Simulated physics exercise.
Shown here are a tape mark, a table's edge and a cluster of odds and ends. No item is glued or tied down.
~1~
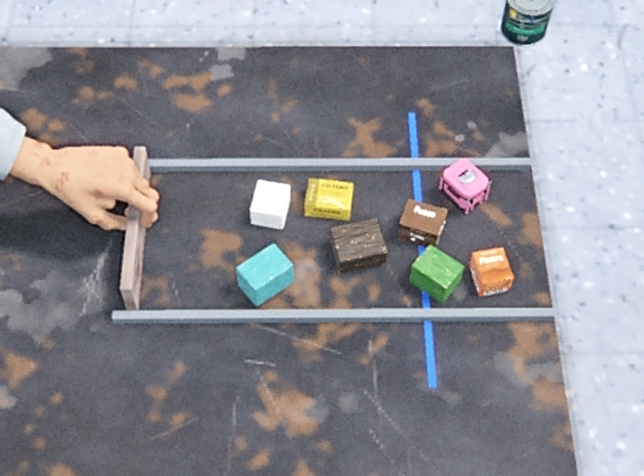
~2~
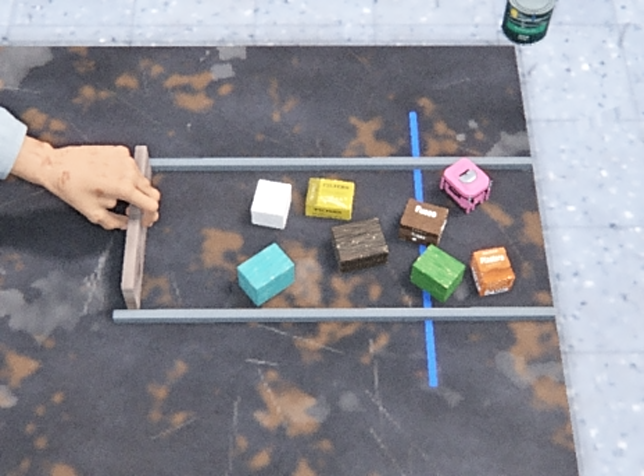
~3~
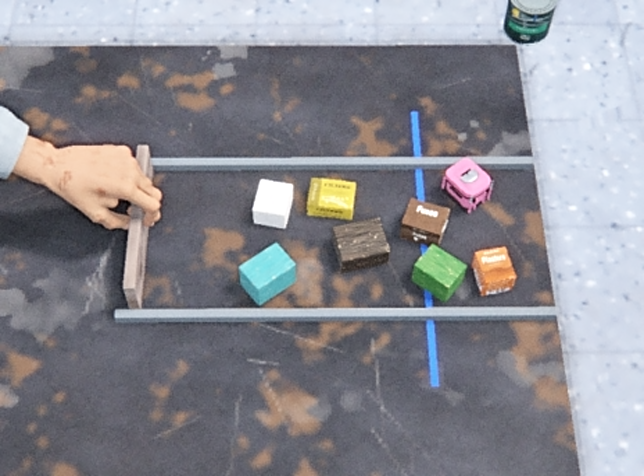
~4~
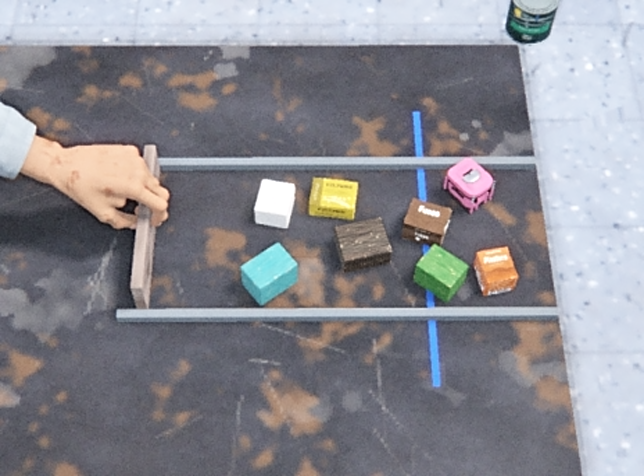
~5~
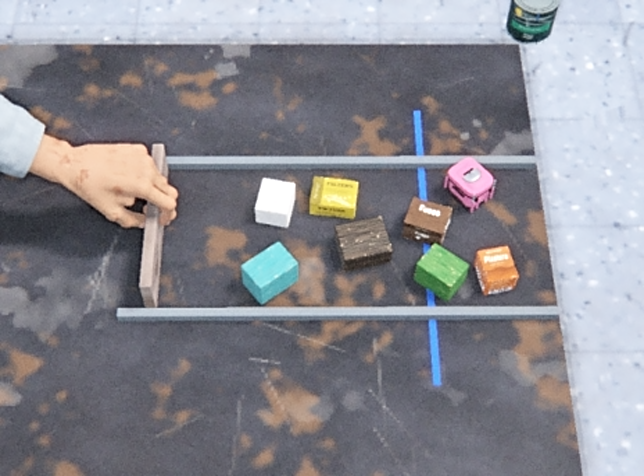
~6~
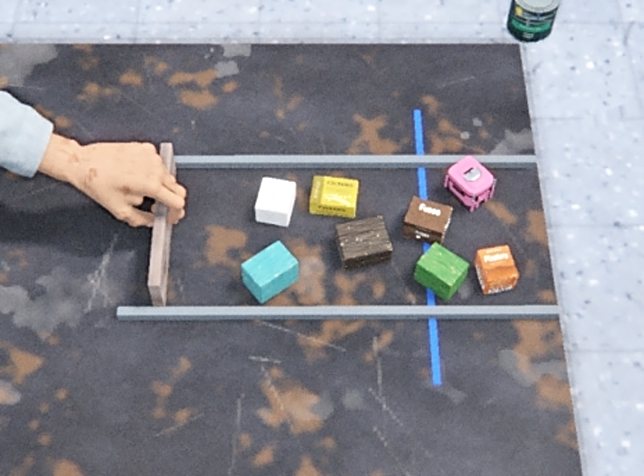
A hand slides a wooden board right between two rails toward several still, colourful blocks.
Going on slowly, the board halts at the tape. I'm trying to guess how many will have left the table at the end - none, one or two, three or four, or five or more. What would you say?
I would say none.
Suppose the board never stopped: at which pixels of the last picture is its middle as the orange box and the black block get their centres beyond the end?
Roughly at (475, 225) and roughly at (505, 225).
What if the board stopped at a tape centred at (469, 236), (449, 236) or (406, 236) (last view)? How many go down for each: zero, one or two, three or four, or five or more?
One after another: One or two, no fall at all, none.
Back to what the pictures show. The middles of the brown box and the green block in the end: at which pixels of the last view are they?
They finish at roughly (507, 211) and (492, 281) respectively.
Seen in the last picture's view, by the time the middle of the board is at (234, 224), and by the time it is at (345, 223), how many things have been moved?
By then 0, and 5.
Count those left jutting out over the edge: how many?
In total, 0 of them.
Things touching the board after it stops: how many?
Count: 2.
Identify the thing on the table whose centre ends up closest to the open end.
Closest in the end is the pink case.
Soon after, none off yet; orange box at rest near (496, 270); pink case at rest near (470, 184); green block at rest near (441, 272).
In the end, the number that fall off is zero.
